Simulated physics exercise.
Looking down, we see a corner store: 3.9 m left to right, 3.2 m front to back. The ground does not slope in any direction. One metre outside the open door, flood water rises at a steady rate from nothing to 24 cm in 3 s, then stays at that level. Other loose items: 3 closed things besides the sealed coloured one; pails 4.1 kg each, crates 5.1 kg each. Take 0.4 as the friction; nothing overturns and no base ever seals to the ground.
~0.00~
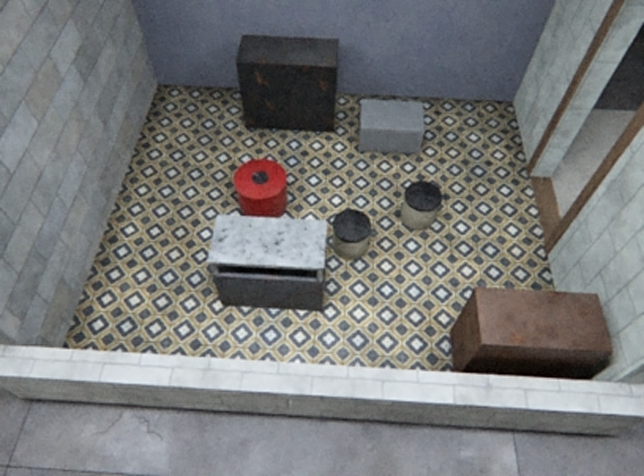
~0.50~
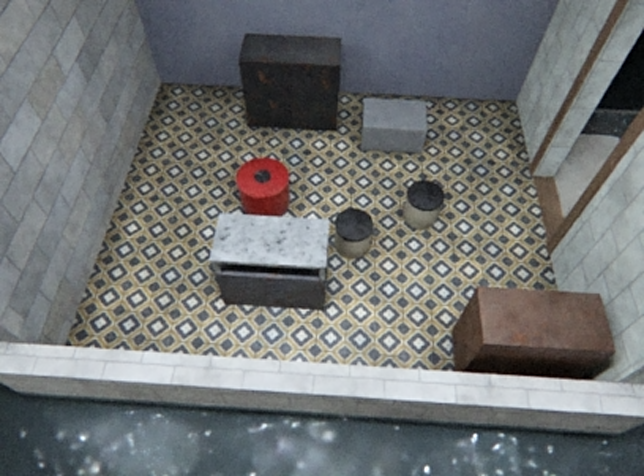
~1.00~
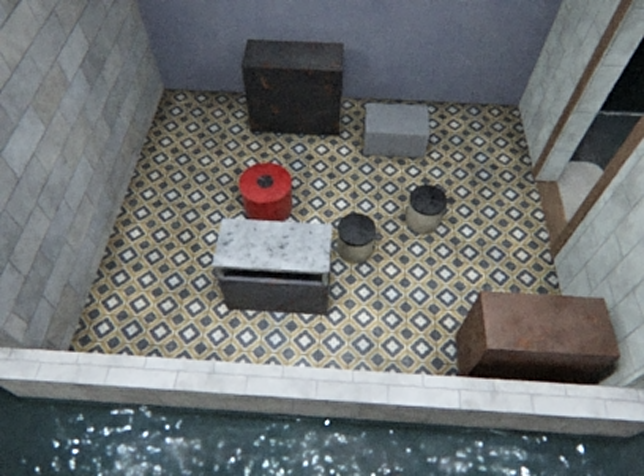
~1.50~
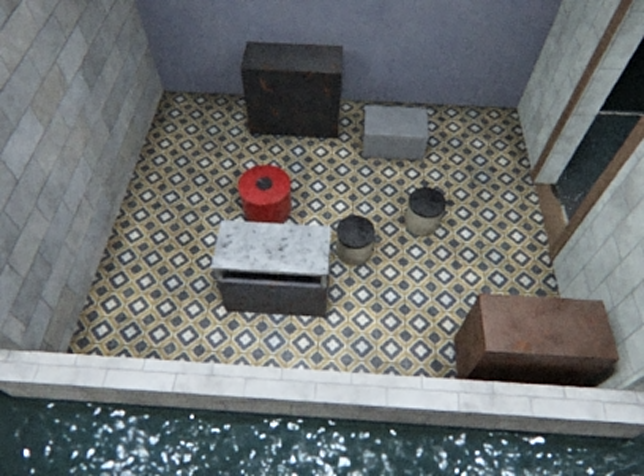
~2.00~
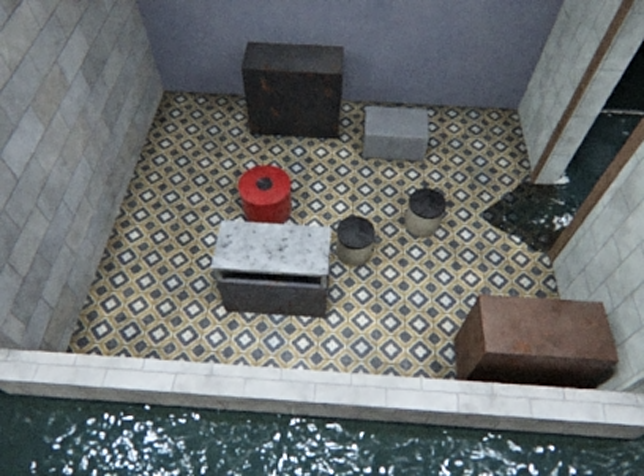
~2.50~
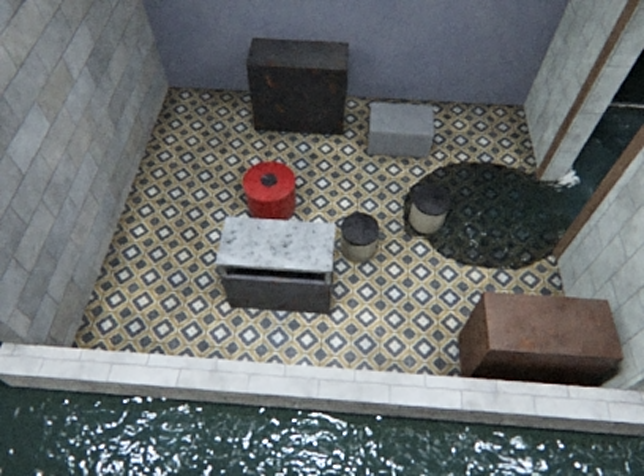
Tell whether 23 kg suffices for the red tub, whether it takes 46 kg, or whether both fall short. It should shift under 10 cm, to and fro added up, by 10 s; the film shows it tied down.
The light option passes.
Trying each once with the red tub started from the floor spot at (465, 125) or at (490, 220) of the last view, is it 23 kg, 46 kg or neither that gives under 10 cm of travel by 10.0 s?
The first try gives success with both; the second gives success with heavier only.
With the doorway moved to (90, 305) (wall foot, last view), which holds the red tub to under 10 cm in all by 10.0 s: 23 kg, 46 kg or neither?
Then the lighter mass works.
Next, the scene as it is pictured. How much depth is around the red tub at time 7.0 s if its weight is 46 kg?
Close to 7 cm deep.
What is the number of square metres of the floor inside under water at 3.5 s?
I'd estimate close to 5.0 m2.
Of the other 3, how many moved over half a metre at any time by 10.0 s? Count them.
My count gives 3.
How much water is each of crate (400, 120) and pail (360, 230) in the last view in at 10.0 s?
Roughly 6 and 11 cm.
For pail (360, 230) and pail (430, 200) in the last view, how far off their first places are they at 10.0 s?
Respectively 140 and 250 cm.
After 3.5 s the red tub would be 0 cm from its start with 23 kg and 0 cm from its start with 46 kg; 0 cm of water round it then.
After 4.5 s the red tub would be 0 cm from its start with 23 kg and 0 cm from its start with 46 kg; 4 cm of water round it then.
After 7.0 s the red tub would be 0 cm from its start with 23 kg and 0 cm from its start with 46 kg; 7 cm of water round it then.
After 10.0 s the red tub would be 2 cm from its start with 23 kg and 0 cm from its start with 46 kg; 12 cm of water round it then.
